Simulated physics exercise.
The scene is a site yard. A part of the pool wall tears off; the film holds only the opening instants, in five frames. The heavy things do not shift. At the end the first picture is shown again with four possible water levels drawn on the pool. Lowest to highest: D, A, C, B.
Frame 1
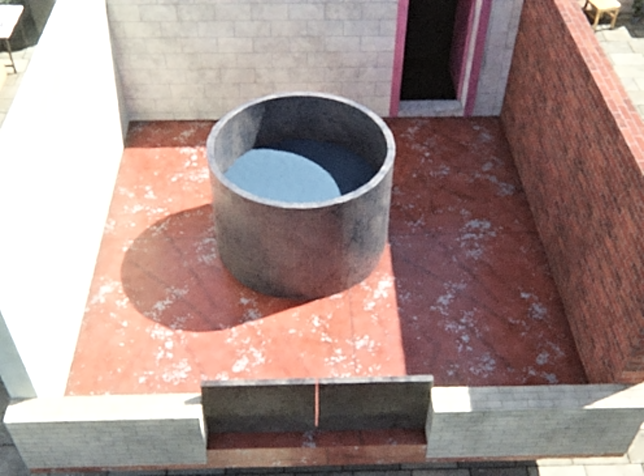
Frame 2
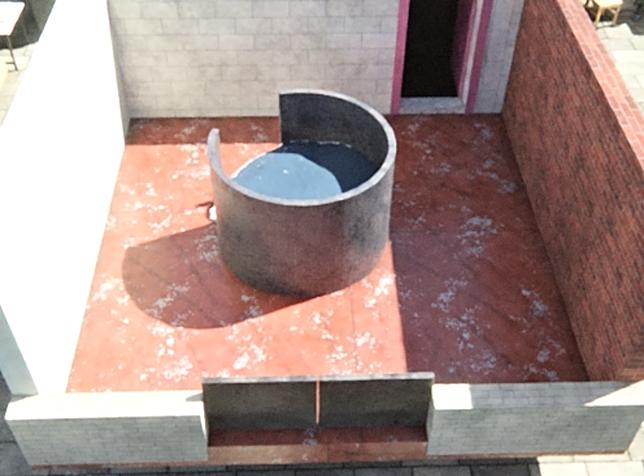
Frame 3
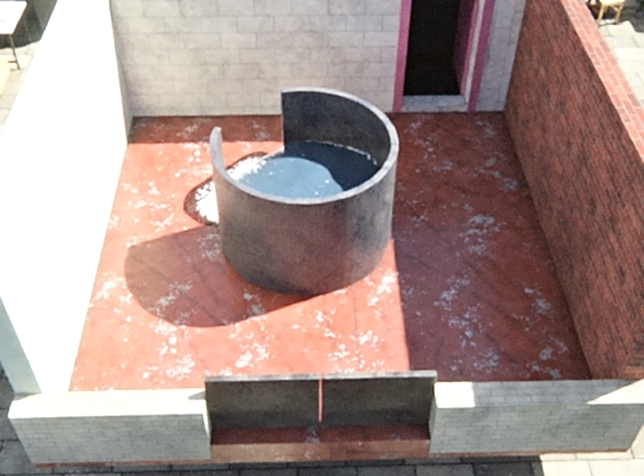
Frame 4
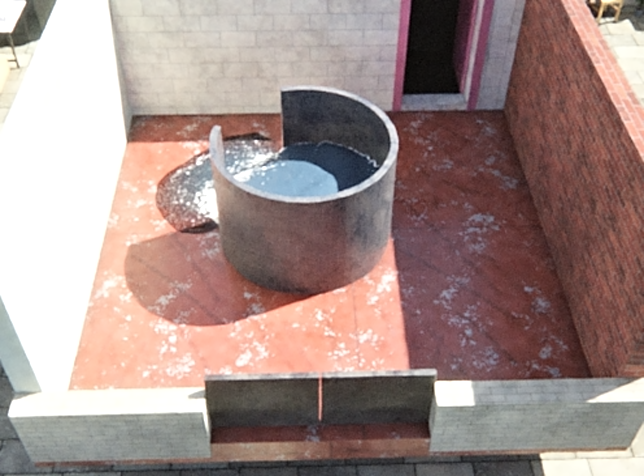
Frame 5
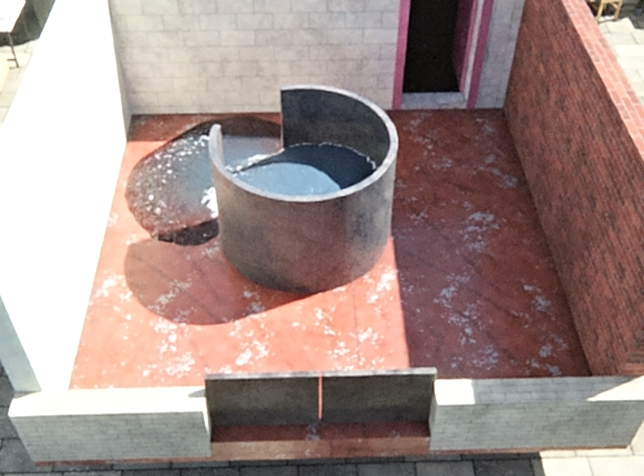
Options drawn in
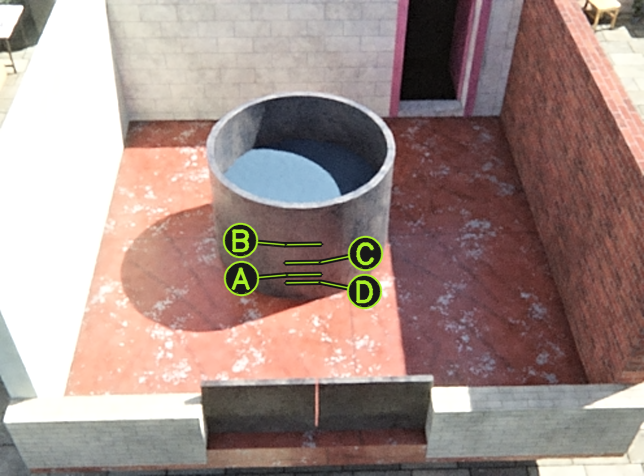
To begin with, a round, dark tank of water stands on the reddish ground of a walled yard, near a pink-edged doorway. A section at the tank's back left is suddenly gone, and water emerges through the gap, spreading leftward across the ground in a widening, glinting sheet.
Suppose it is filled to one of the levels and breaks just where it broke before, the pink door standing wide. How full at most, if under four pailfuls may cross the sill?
Choose B.
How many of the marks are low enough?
All four.
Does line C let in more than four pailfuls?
No, that is safe.
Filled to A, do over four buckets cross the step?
No.
On the marked copy, A at (303, 274); B at (302, 244); C at (303, 262); D at (303, 282); from the bottom up D, A, C, B.
For line A, nothing gets over.
For line B, a splash gets over, under a bucket.
For line C, nothing gets over.
For line D, nothing gets over.
